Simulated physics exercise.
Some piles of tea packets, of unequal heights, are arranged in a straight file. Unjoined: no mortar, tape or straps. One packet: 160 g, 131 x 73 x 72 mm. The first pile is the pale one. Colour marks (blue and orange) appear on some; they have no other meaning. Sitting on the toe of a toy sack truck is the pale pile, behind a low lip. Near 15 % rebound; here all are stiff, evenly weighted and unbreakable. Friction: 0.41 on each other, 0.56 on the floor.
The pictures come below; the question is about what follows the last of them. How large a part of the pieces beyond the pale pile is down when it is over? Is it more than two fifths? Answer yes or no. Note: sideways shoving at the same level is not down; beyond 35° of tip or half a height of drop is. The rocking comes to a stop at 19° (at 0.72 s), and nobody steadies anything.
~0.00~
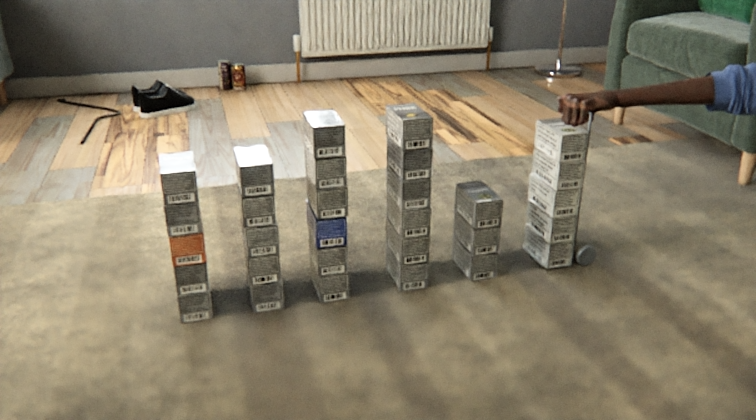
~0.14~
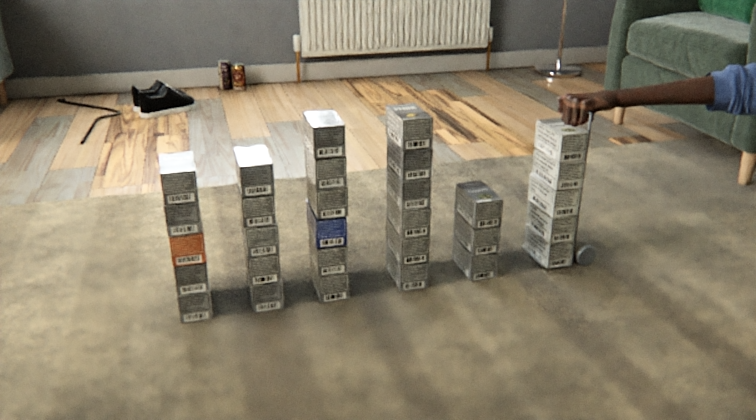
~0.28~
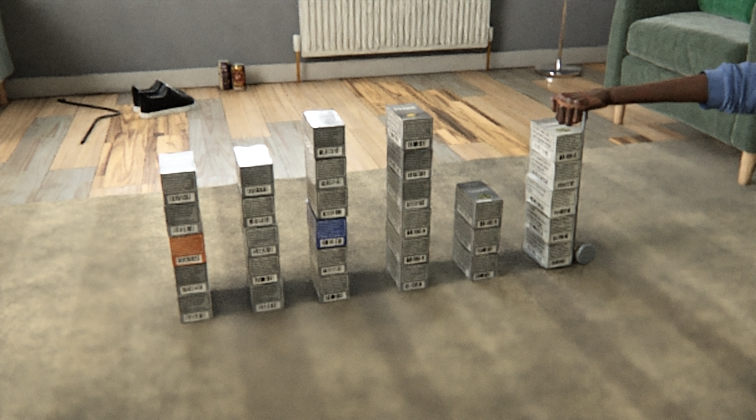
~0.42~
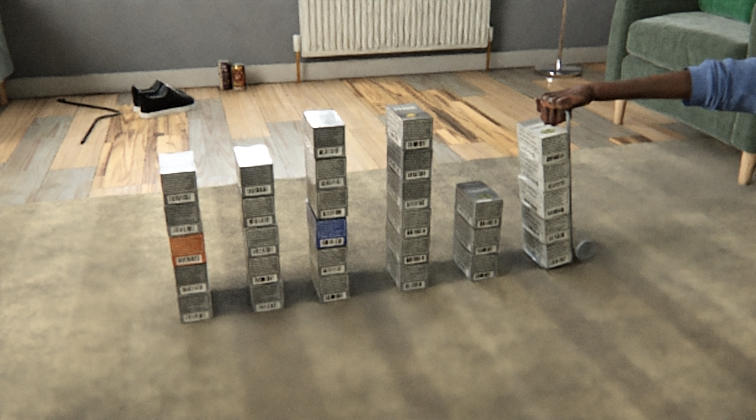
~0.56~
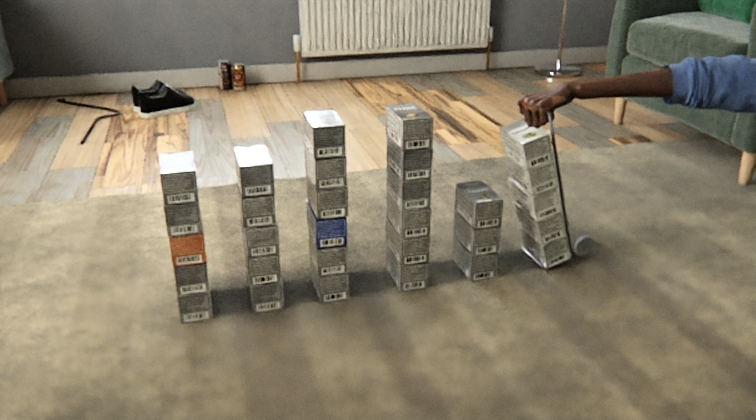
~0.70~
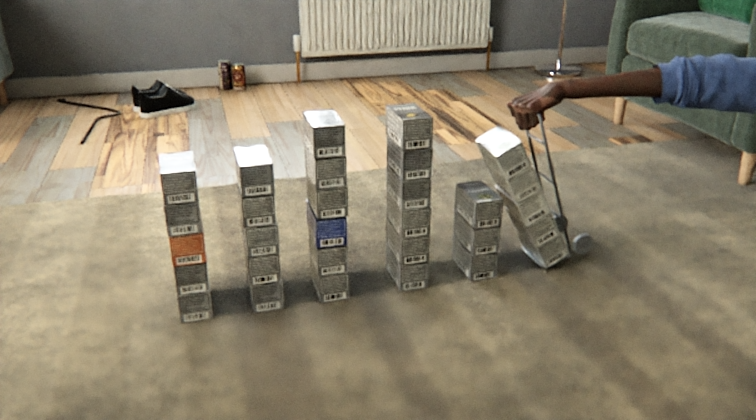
Yes.
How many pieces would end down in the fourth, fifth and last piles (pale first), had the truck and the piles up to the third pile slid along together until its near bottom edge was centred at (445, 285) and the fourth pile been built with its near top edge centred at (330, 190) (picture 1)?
Result: Fourth pile 3, fifth pile 5, last pile 5.
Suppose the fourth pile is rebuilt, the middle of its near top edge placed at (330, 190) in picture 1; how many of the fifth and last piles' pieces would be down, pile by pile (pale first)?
Fifth 5, last 5.
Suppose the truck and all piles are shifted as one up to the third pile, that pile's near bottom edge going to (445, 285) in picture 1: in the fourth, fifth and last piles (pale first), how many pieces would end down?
In that case fourth pile 5, fifth pile 5, last pile 5.
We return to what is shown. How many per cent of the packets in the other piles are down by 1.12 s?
0 per cent at that moment.
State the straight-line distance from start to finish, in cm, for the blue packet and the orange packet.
For blue it's roughly 18 cm, and for orange it's roughly 30 cm.
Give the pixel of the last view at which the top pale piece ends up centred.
It ends up centred around (375, 244) in the last view.
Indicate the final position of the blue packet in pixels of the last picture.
I'd place it at about (255, 252) in the final view.
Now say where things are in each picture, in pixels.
In the first frame (we follow the side turned to the camera), truck frame (587, 146) 0° forward; orange packet (188, 251); blue packet (332, 233); no other piece has moved.
The second frame shows truck frame (587, 146) 0° forward; blue packet (332, 233).
The third frame shows truck frame 3° forward; blue packet (332, 233).
The fourth frame shows truck frame (569, 144) 9° forward, top of the pale pile leaning 9°; blue packet (332, 233); no other piece has moved.
The fifth frame shows truck frame (555, 145) 15° forward, top of the pale pile leaning 16°; blue packet (332, 233); no other piece has moved.
The sixth frame shows truck frame (547, 145) 19° forward, top of the pale pile leaning 27°; blue packet (332, 233); orange packet (188, 251); no other piece has moved.
Around 1.12 s, 5 of the pale pile down; none of the 25 other packets down, 9 disturbed.
Around 1.76 s, 5 of the pale pile down; 7 of the 25 other packets down; blue packet tipped 19°.
Around 2.12 s, 5 of the pale pile down; 17 of the 25 other packets down; blue packet tipped 43°, 55 mm lower; orange packet tipped 29°.
Around 2.40 s, 5 of the pale pile down; 22 of the 25 other packets down; orange packet on its side; blue packet tipped 43°, 57 mm lower.
Finally (3.2 s), 5 of the pale pile down; 23 of the 25 other packets down; orange packet on its side; blue packet tipped 43°, 57 mm lower. That is 92 per cent. Seen by the last camera, middles, orange packet near (70, 312), blue packet near (255, 252).
